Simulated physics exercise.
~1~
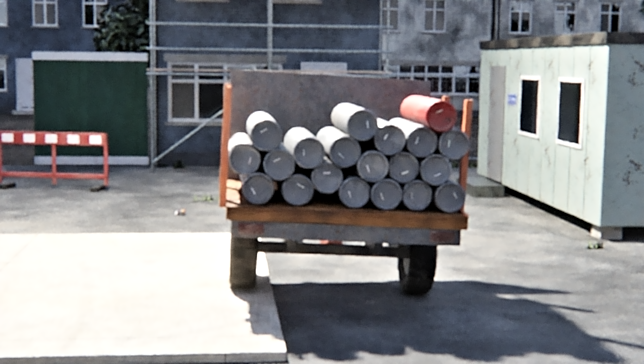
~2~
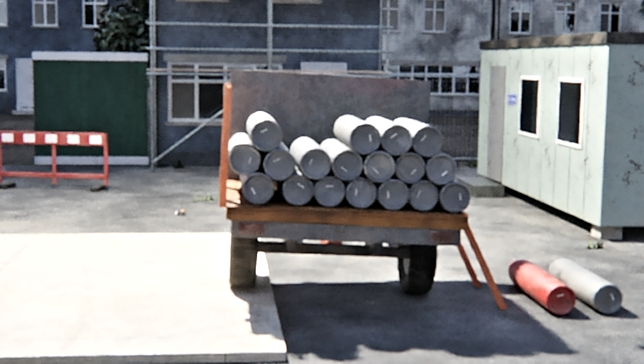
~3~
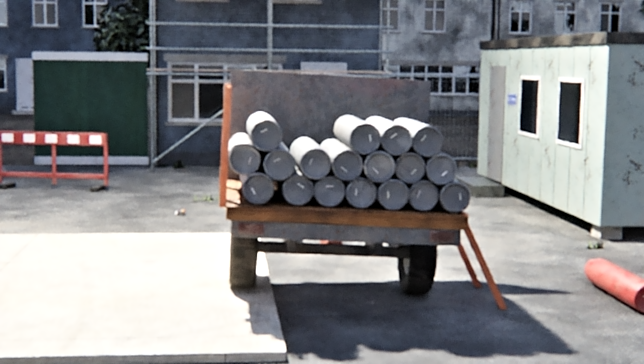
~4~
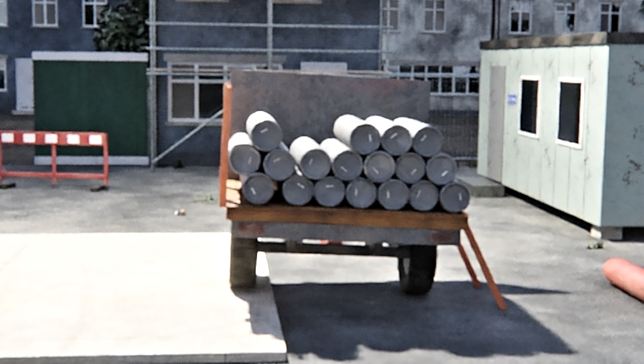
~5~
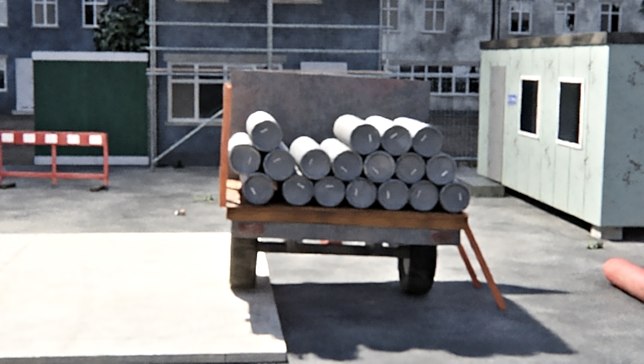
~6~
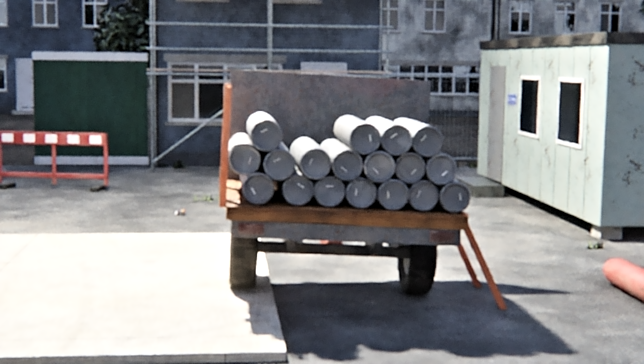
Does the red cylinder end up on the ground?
Yes, the red cylinder comes off the right side of the trailer and ends up lying on the ground to the right.
